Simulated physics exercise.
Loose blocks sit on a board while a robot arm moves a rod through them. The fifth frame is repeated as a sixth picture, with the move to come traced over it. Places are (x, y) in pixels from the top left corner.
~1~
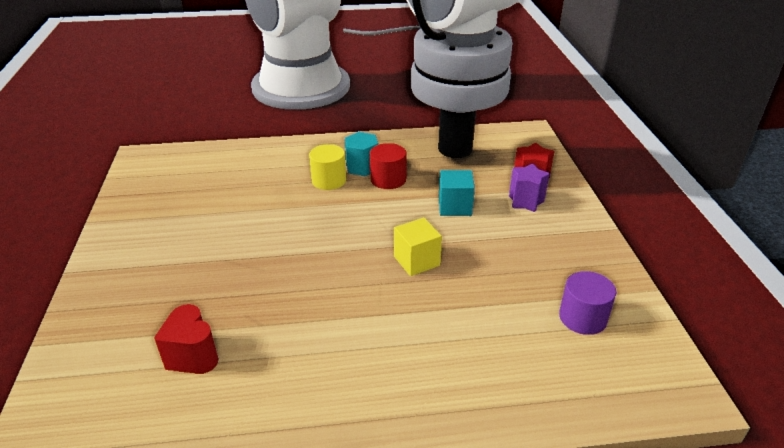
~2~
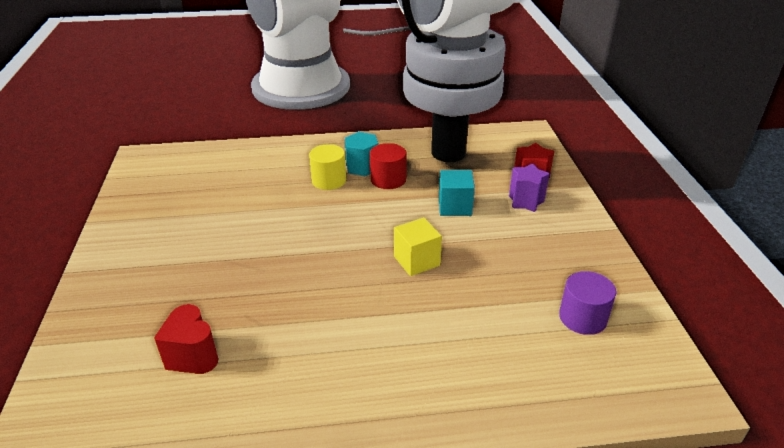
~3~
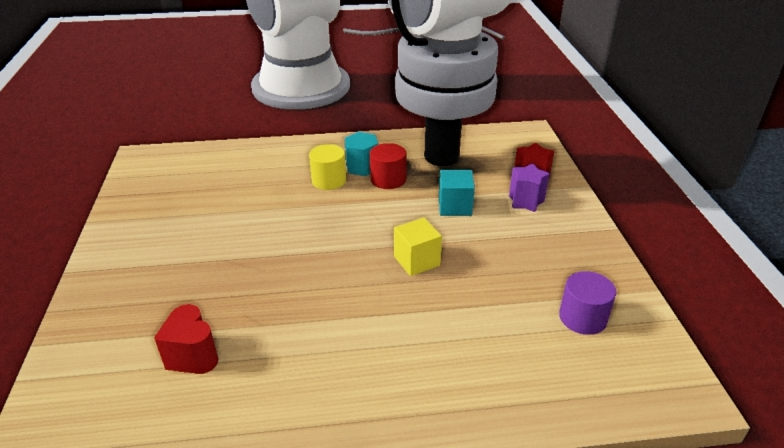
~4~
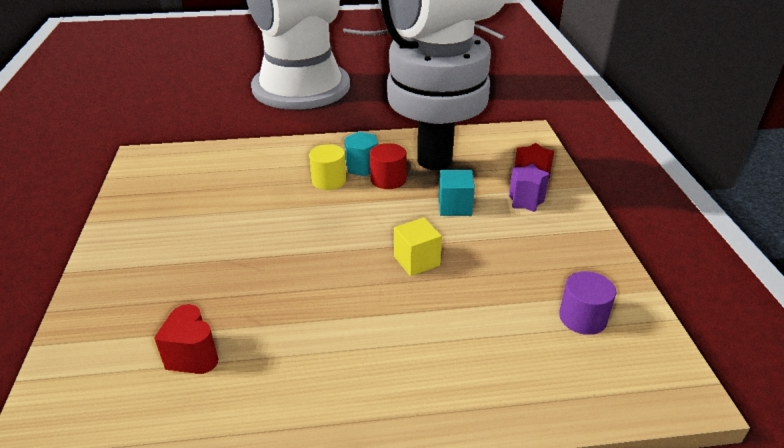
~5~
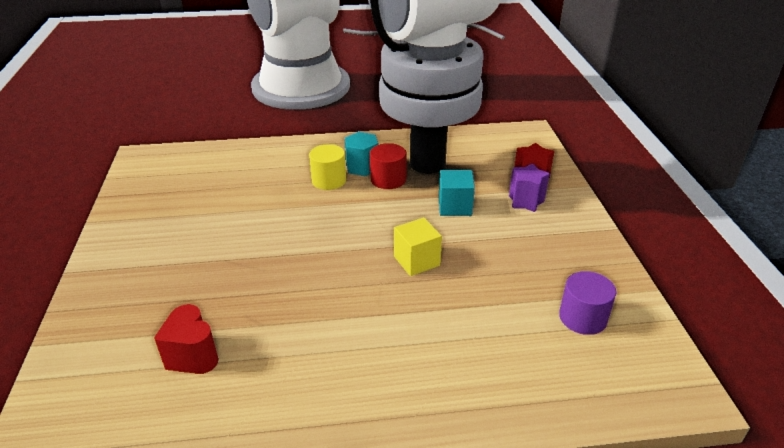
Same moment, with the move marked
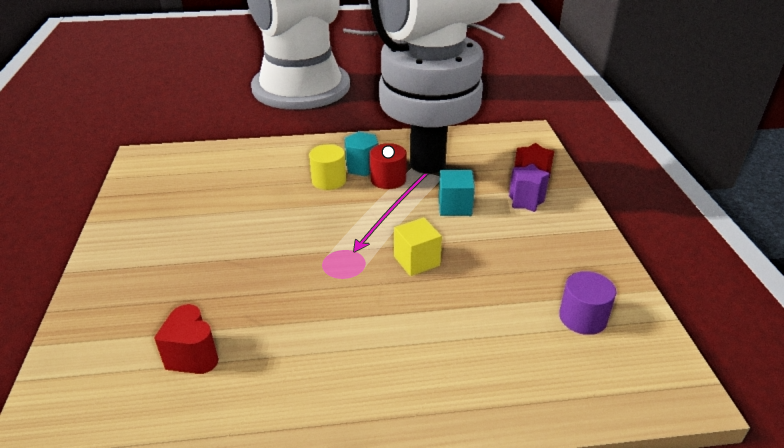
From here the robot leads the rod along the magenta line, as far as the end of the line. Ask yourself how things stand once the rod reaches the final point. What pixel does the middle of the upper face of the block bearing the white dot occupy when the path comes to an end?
(372, 158)
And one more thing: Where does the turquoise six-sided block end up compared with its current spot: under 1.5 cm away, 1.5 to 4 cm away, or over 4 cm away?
It travels less than 1.5 cm.
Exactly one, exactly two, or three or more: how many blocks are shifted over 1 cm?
Only one block.
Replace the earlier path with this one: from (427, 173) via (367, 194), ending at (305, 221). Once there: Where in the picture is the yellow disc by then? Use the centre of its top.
I think it will end close to (303, 151).
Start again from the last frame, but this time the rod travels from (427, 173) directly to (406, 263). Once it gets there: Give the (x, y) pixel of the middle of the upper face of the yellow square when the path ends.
(422, 259)
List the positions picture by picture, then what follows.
The first picture shows rod's lower end (455, 150); turquoise six-sided block (361, 140); red disc (388, 152); turquoise square (457, 178).
The second picture shows rod (449, 154); blocks still.
The third picture shows rod (442, 157); blocks still.
The fourth picture shows rod (435, 161); blocks still.
The fifth picture shows rod (428, 165); turquoise six-sided block (361, 140); red disc (388, 152); turquoise square (457, 178).
Drawn move, from (427, 173) by way of (401, 199) and (373, 229) to (344, 264); the dot is on the red disc.
On the path given first. One third of the way, rod (401, 191); red disc (371, 158).
Two thirds of the way, rod (373, 221); red disc (371, 158).
At the end, rod (343, 255); turquoise six-sided block still; red disc (371, 158); turquoise square still.
